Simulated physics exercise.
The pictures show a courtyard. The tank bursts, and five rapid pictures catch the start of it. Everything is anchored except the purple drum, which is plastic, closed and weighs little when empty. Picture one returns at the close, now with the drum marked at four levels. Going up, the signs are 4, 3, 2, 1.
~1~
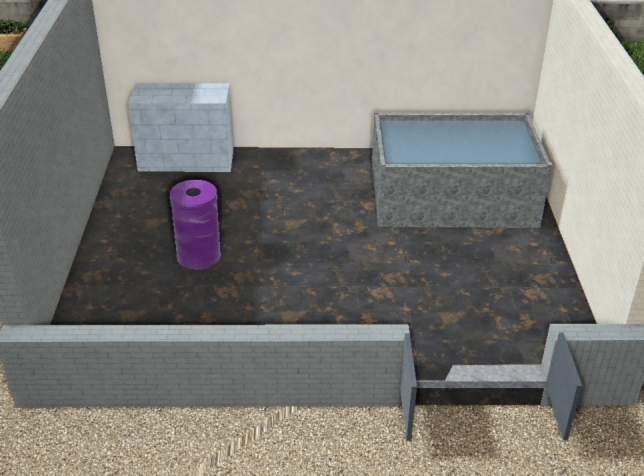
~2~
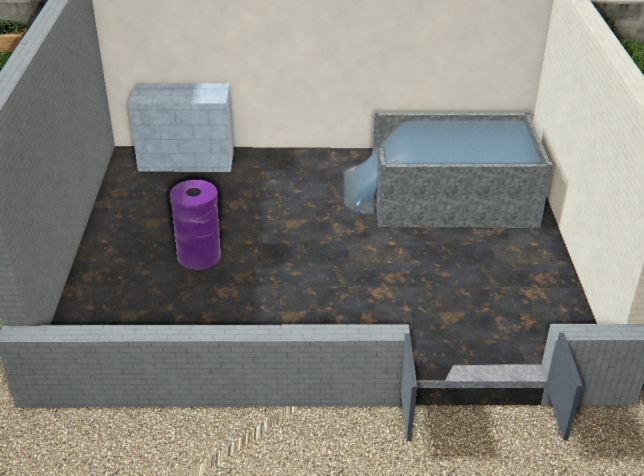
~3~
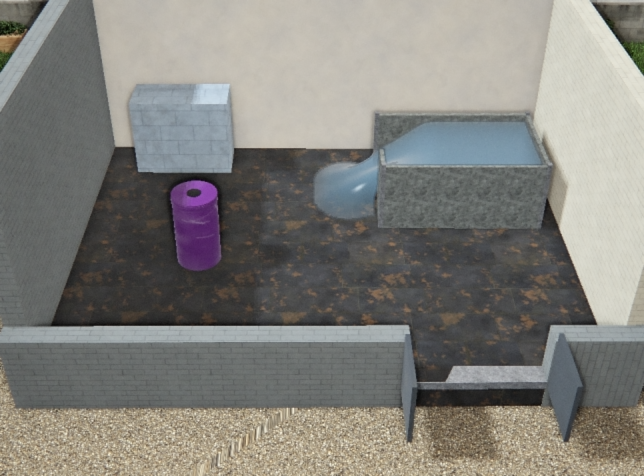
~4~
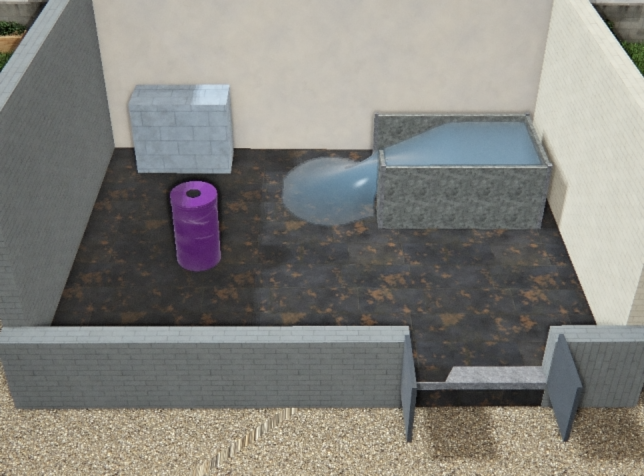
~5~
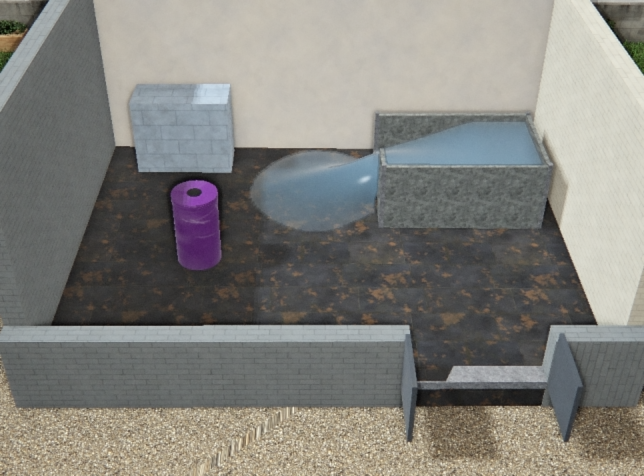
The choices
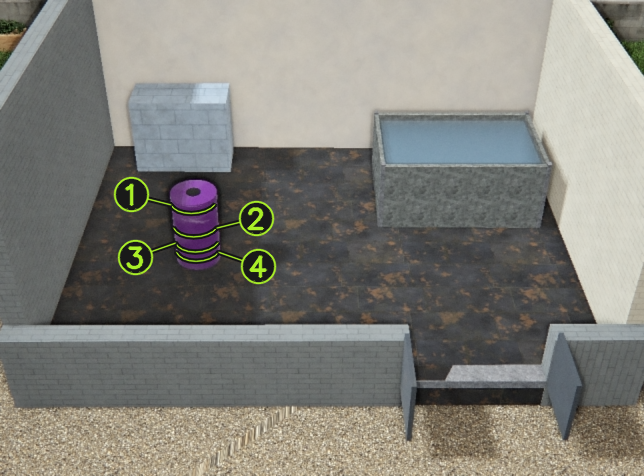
A walled courtyard with a dark, rust-flecked floor is seen from above and in front, with an open gate at the lower right and gravel outside. A grey stone tank full of water stands at the back right, a pale block at the back left, and a purple drum in front of it. Water pours from the tank's left side and spreads leftward across the floor, while the drum stays standing.
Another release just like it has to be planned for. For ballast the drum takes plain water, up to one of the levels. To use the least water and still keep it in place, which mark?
That is level 3.
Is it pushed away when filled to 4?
Yes, that goes wrong.
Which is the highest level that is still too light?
Here it is level 4.
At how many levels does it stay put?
Three of the four.
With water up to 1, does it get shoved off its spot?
No, not at all.
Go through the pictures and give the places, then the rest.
Lid of the purple drum at (193, 192); tank full, its middle at (458, 143); open gate at (479, 328).
Water covers 2 % of the ground and is seen nearest the drum at (352, 201).
Water covers 4 % of the ground and is seen nearest the drum at (333, 210).
Water covers 7 % of the ground and is seen nearest the drum at (303, 214).
Lid of the purple drum at (194, 193); water covers 10 % of the ground and is seen nearest the drum at (279, 216).
On the marked copy, 1 at (191, 213); 2 at (193, 236); 3 at (195, 252); 4 at (196, 261); from the bottom up 4, 3, 2, 1.
For level 1, it does not move.
For level 2, it does not move.
For level 3, it does not move.
For level 4, it is pushed about twice its own width away.
